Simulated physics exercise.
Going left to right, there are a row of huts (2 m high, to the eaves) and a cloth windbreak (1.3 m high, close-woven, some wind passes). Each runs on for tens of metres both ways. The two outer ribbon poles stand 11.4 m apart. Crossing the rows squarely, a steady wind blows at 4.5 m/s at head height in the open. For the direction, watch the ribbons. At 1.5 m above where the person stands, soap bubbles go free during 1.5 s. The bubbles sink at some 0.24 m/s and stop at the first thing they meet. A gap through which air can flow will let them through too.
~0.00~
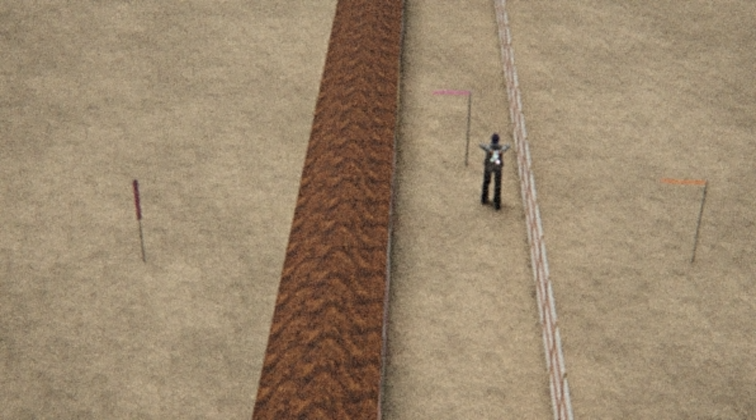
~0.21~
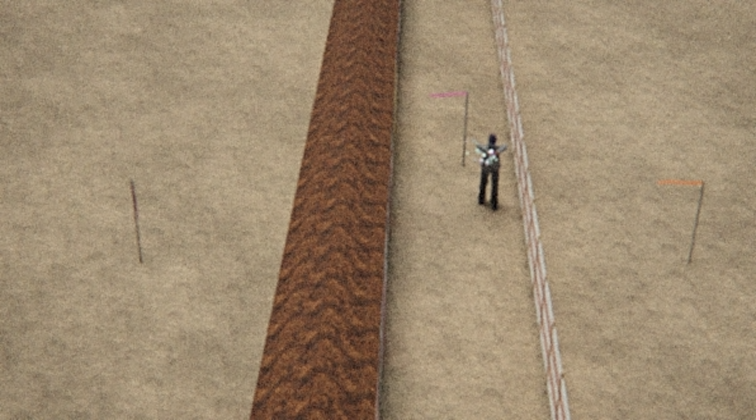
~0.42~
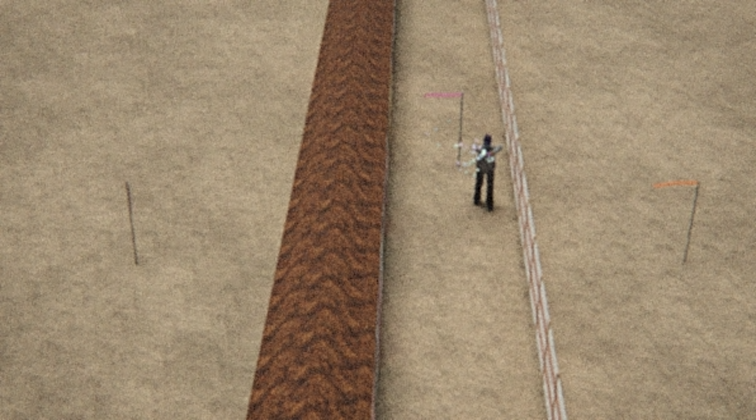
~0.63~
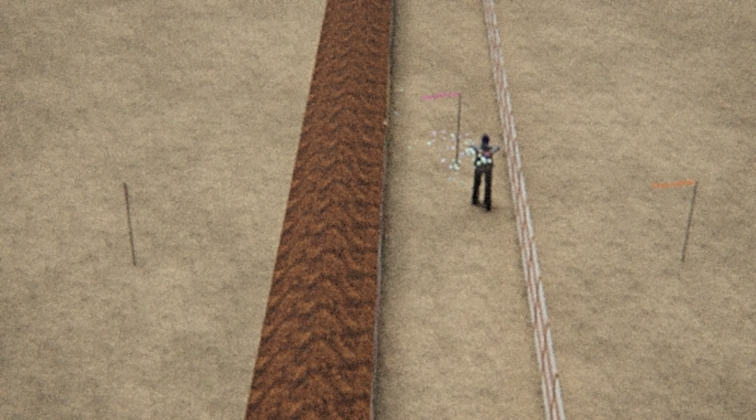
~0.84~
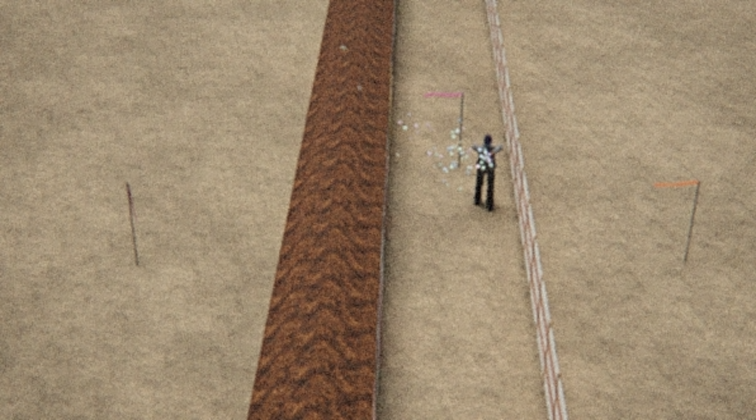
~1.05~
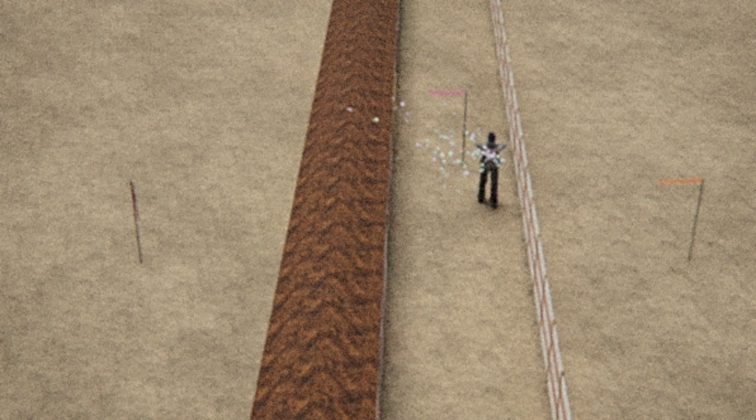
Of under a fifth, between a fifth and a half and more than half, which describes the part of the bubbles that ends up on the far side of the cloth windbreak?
The part of the bubbles that ends up on the far side of the cloth windbreak is less than a fifth.
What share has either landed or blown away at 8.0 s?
Result: Near 40 % no longer aloft.
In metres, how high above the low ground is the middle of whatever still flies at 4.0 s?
3.6 m.
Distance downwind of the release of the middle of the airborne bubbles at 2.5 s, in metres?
Around 2.0 m.
After 2.5 s, 93 % is in the air or yet to come; 0 % is beyond the cloth windbreak; the middle of what still flies is 2.6 m above the low ground, near (390, 110).
After 4.0 s, 82 % is in the air or yet to come; 0 % is beyond the cloth windbreak; the middle of what still flies is 3.5 m above the low ground, near (92, 62).
After 8.0 s, 61 % is in the air or yet to come; 0 % is beyond the cloth windbreak.
After 20.0 s, 6 % is in the air or yet to come; 0 % is beyond the cloth windbreak.
After 45.0 s, 0 % is in the air or yet to come; 0 % is beyond the cloth windbreak.
